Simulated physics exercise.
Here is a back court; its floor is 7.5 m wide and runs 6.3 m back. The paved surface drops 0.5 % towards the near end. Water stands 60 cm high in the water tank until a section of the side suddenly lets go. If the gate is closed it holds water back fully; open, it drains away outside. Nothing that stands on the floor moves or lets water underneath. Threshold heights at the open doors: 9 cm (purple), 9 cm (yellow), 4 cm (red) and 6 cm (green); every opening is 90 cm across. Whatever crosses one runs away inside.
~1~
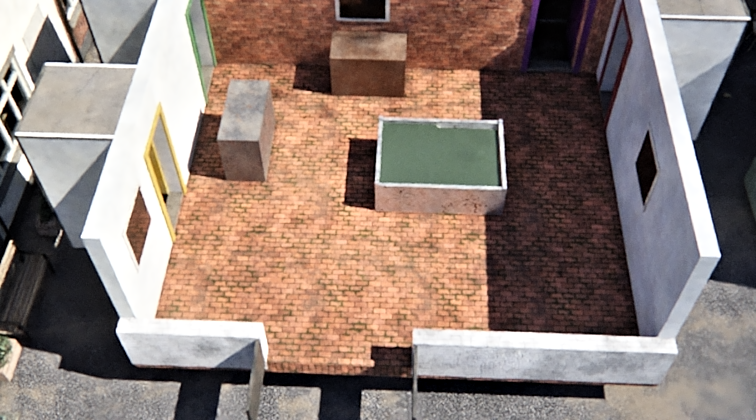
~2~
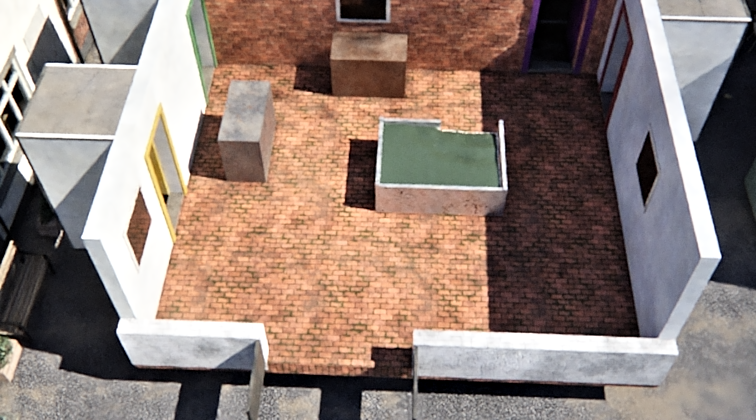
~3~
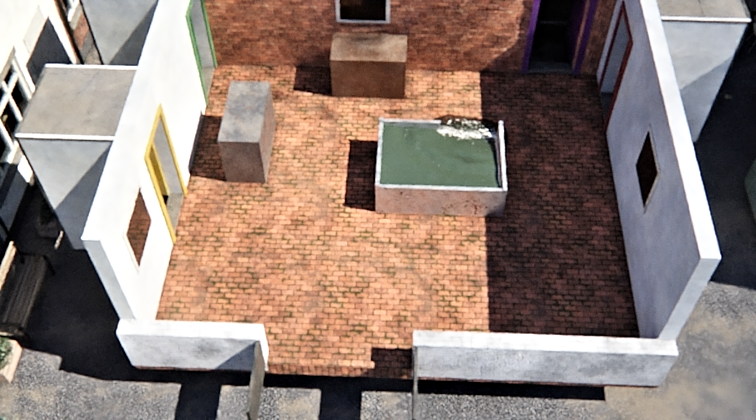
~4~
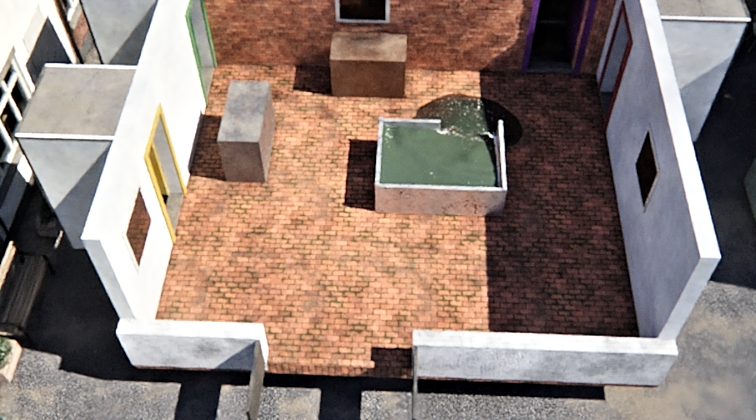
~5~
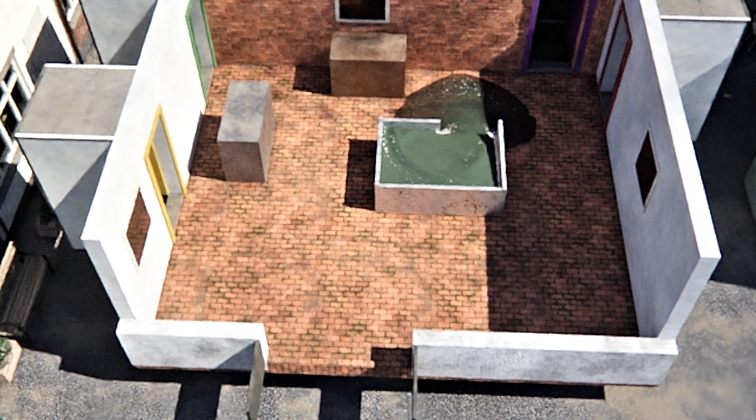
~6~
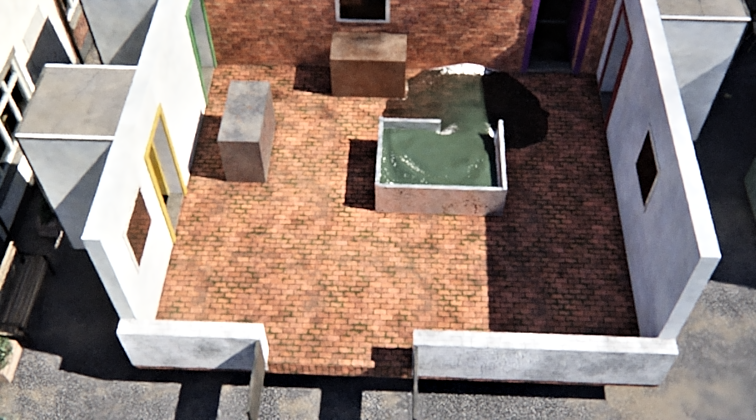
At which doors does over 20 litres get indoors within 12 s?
The water let in: At the purple door it passes the limit; at the yellow door it does not reach the limit; at the red door it passes the limit; at the green door it keeps below the limit.
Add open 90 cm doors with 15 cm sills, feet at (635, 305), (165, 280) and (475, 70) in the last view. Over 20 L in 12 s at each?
In turn: Not over, under, past it.
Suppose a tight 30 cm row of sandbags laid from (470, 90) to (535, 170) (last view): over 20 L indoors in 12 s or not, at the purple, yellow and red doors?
Then: Purple not over, yellow not over, red past it.
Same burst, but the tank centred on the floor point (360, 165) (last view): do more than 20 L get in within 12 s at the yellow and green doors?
Then: Yellow under, green past it.
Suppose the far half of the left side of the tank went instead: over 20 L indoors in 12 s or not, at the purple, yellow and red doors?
Then: Purple not over, yellow not over, red not over.
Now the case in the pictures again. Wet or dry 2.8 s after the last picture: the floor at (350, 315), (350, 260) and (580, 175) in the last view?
In that order: Not reached, still dry, flooded.
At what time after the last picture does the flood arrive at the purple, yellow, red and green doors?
Arrival: Purple 0.4 s, yellow 8.0 s, red 1.1 s, green 2.4 s.
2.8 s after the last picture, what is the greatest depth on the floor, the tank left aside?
About 23 cm.
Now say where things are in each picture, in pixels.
The first frame shows still water, 60 cm deep, in the water tank at (440, 155).
In the second frame, water pours out on the water tank's far side and has run 0.6 m, to a hidden place; typically 8 cm deep outside, 60 cm at the water tank's back.
In the third frame, water pours out on the water tank's far side and has run 0.9 m, to (439, 121); typically 10 cm deep outside, 60 cm at the water tank's back.
In the fourth frame, the front is at (448, 98), 1.4 m from the gap on the water tank's far side; 1.9 m2 of floor is under water; 58 cm left at the back of the water tank.
In the fifth frame, water pours out on the water tank's far side and has run 1.9 m, to (463, 76); typically 5 cm deep outside, 51 cm at the water tank's back.
In the sixth frame, water pours out on the water tank's far side and has run 2.1 m, to (500, 73); typically 5 cm deep outside, 51 cm at the water tank's back.
Then, 0.7 s after the last picture water covers 15 % of the floor and is deepest (33 cm) near (472, 145); purple door 16 cm at the sill, 0 L in, yellow door not reached, red door not reached, green door not reached.
Then, 1.5 s after the last picture water covers 15 % of the floor and is deepest (36 cm) near (580, 79); purple door 16 cm at the sill, 19 L in, yellow door not reached, red door 13 cm at the sill, 6 L in, green door not reached.
Then, 2.8 s after the last picture water covers 25 % of the floor and is deepest (23 cm) near (414, 88); purple door 15 cm at the sill, 45 L in, yellow door not reached, red door 15 cm at the sill, 83 L in, green door 4 cm at the sill, 0 L in.
Then, 6.3 s after the last picture water covers 60 % of the floor and is deepest (12 cm) near (590, 80); purple door 11 cm at the sill, 78 L in, yellow door not reached, red door 11 cm at the sill, 255 L in, green door 4 cm at the sill, 0 L in.
Then, 11.3 s after the last picture water covers 85 % of the floor and is deepest (8 cm) near (610, 361); purple door 5 cm at the sill, 80 L in, yellow door 2 cm at the sill, 0 L in, red door 6 cm at the sill, 317 L in, green door 2 cm at the sill, 0 L in.
